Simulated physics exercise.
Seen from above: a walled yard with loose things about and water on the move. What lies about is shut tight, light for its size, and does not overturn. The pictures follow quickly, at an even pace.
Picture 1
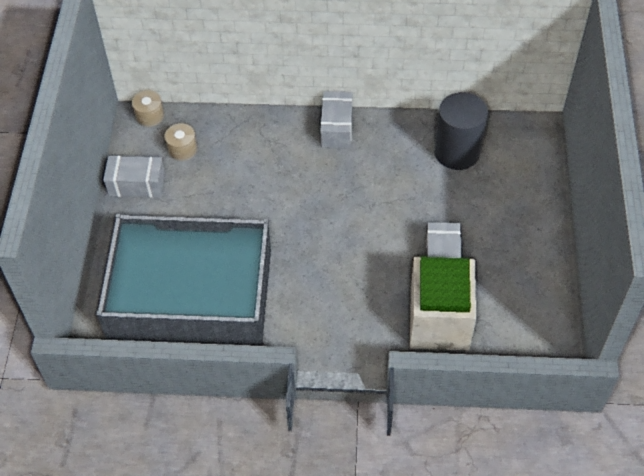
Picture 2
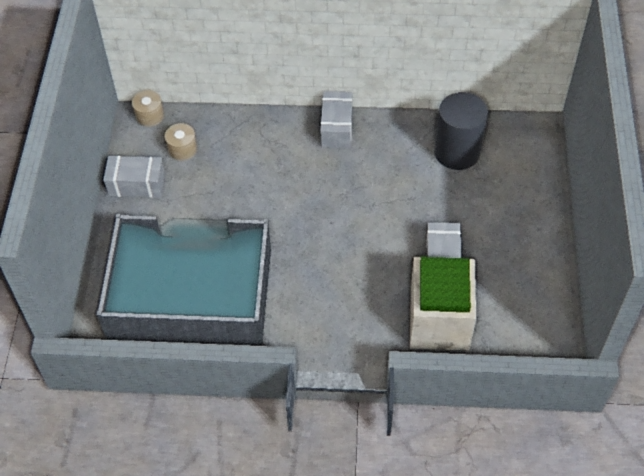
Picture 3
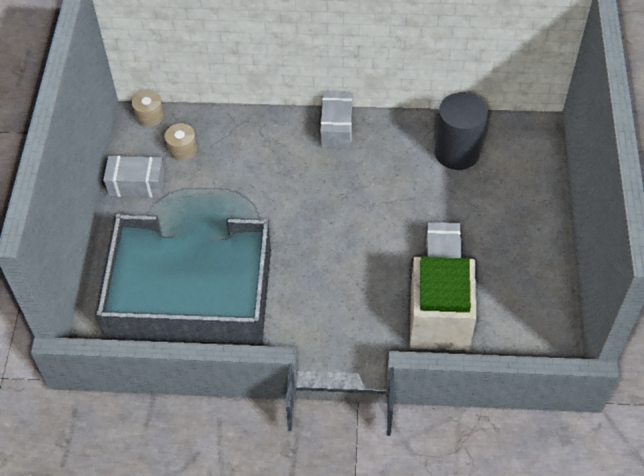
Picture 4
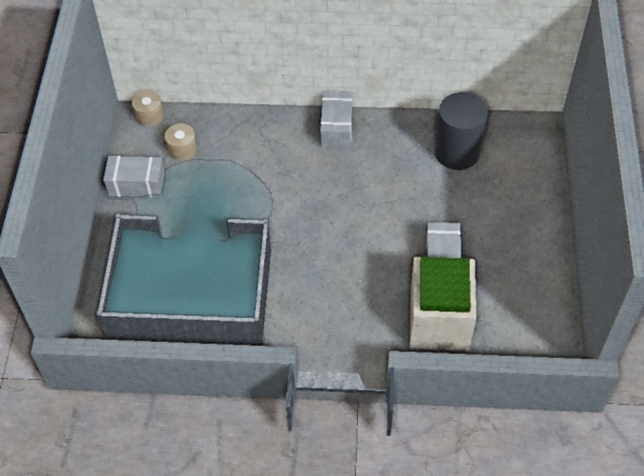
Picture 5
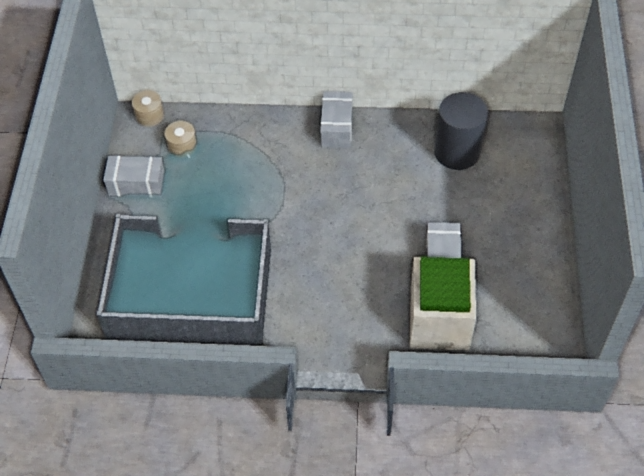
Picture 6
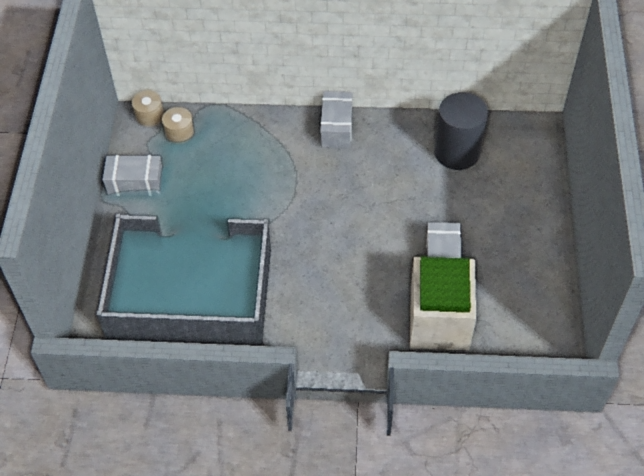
In a walled yard, water spreads from a gap in a tank and nudges a tub backward.
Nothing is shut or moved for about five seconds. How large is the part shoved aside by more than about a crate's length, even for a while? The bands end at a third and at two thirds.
That comes to two thirds or above.
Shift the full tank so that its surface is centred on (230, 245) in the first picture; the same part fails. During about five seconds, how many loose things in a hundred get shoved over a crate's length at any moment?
Close to 80 %.
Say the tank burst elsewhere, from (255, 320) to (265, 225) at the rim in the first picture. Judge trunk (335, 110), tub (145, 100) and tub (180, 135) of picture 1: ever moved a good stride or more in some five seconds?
One after the other: Swept aside, no, less than that.
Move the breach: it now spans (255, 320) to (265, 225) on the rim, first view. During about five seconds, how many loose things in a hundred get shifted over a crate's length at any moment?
I make it 40 per cent.
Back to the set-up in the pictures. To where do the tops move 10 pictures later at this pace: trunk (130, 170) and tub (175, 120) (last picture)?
Around (128, 132) and (157, 88).
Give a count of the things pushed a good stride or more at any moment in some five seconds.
4 of them.
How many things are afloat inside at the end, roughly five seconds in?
I count 3.
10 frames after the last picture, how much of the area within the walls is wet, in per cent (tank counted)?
Roughly 45 per cent.
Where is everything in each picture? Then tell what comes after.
A tub at (180, 135) rests on the ground; a trunk at (133, 169) rests on the ground; 0 of 5 have shifted, in the first picture.
A tub at (180, 135), on the bottom; a trunk at (133, 169) rests on the ground; 0 of 5 have shifted, in the second picture.
A tub at (180, 135), on the bottom; a trunk at (133, 169) rests on the ground; 0 of 5 have shifted, in the third picture.
A tub at (180, 135) rests on the ground; a trunk at (133, 169) rests on the ground; 0 of 5 have shifted, in the fourth picture.
A tub at (180, 132), on the bottom, close to its start; a trunk at (133, 169) rests on the ground; 1 of 5 have shifted, in the fifth picture.
A tub at (177, 118) rests on the ground, a stride from its start; a trunk at (132, 168) rests on the ground; 1 of 5 have shifted, in the sixth picture.
A moment on, 1 of 5 are well off their spots; 1 afloat.
Next, 3 of 5 are well off their spots; 2 afloat.
Later, 4 of 5 are well off their spots; 3 afloat.
In the end, 4 of 5 are well off their spots, and 4 have been at some point; 3 afloat.
